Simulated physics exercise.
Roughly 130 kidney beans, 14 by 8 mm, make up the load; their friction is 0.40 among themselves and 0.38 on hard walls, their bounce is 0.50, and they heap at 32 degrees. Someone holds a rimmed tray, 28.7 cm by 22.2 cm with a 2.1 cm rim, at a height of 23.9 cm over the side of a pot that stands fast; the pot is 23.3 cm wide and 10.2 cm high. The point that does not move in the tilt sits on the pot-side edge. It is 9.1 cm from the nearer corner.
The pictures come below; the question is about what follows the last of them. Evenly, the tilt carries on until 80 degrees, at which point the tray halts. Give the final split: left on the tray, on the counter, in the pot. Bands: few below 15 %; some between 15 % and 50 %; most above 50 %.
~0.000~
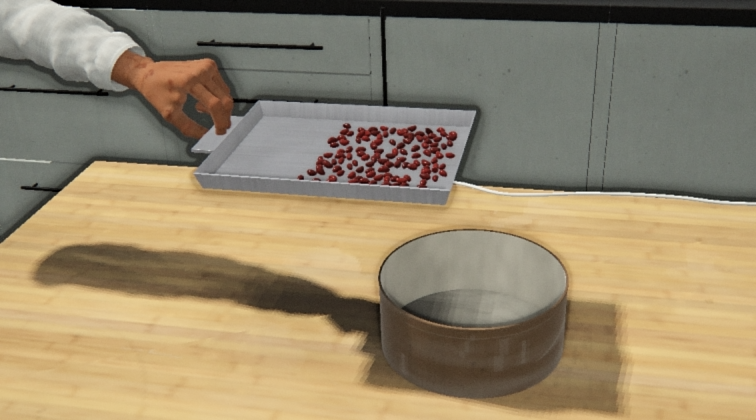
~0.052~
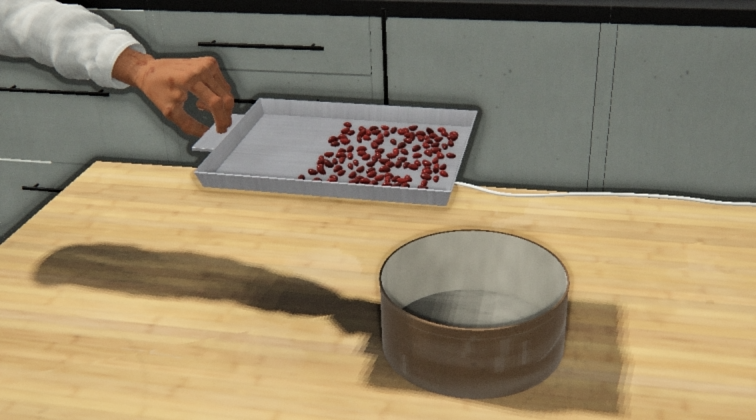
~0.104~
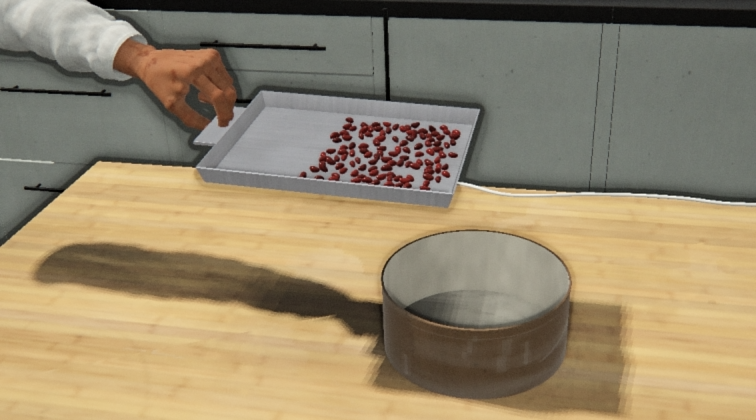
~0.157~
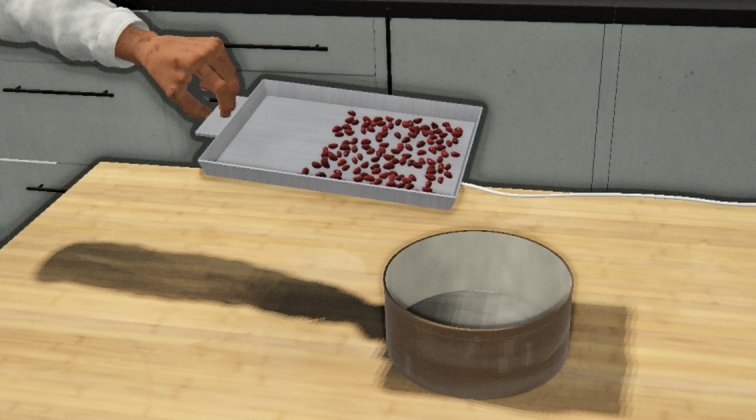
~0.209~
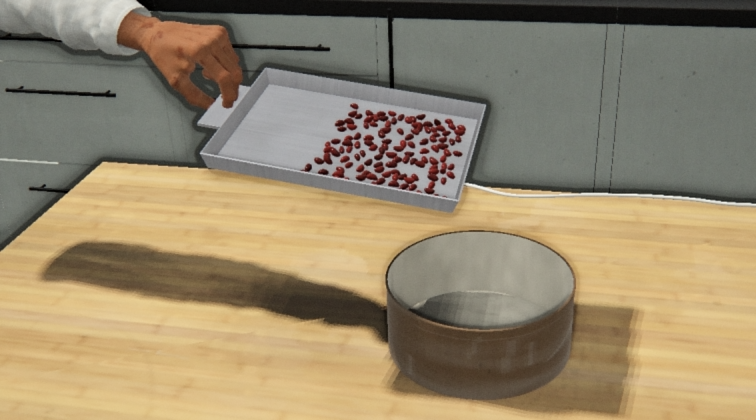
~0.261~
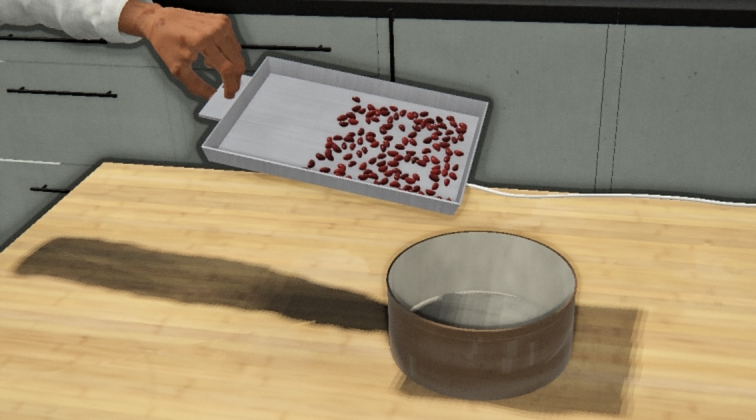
Tray: Few; counter: Few; pot: Most.
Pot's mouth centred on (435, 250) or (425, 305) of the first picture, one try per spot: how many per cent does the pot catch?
Roughly 15 per cent, then 90 per cent.
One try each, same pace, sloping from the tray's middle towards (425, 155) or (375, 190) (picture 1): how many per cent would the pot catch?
First try: About 50 percent; second try: About 85 percent.
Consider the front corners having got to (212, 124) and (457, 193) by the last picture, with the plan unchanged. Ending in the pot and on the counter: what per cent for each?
The pot gets 80 and the counter 0.
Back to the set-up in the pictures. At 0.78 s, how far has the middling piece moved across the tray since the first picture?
Displacement on the tray: About 6 cm.
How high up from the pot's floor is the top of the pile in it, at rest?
I'd say near 1.5 centimetres.
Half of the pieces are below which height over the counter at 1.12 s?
Height: Around 26 cm.
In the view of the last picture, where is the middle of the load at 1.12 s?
Roughly (439, 173).
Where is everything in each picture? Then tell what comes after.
In the first picture, tray tilt 0 degrees, front corners at (201, 171) and (445, 188); middle of the pieces at (391, 156); pot at (473, 275).
In the second picture, tray tilt 1 degrees, front corners at (201, 170) and (446, 189); middle of the pieces at (392, 156).
In the third picture, tray tilt 3 degrees, front corners at (203, 165) and (448, 191); middle of the pieces at (394, 154).
In the fourth picture, tray tilt 6 degrees, front corners at (205, 158) and (451, 194), lowest corner right front; middle of the pieces at (396, 151).
In the fifth picture, tray tilt 9 degrees, front corners at (208, 151) and (454, 197), lowest corner right front; middle of the pieces at (398, 149).
In the sixth picture, tray tilt 12 degrees, front corners at (209, 145) and (455, 200), lowest corner right front; middle of the pieces at (400, 147); pot at (481, 276). Its pace works out near 60 degrees a second.
Then, at 0.78 s, tilt 45 degrees; the tray holds 100 %, the pot 0 %.
After 1.12 s, tilt 66 degrees; the tray holds 100 %, the pot 0 %.
Then, at 1.56 s, tilt 80 degrees; the tray holds 25 %, the pot 60 %.
By 2.5 s all is still; tray 5 %, counter 0 %, pot 95 %.
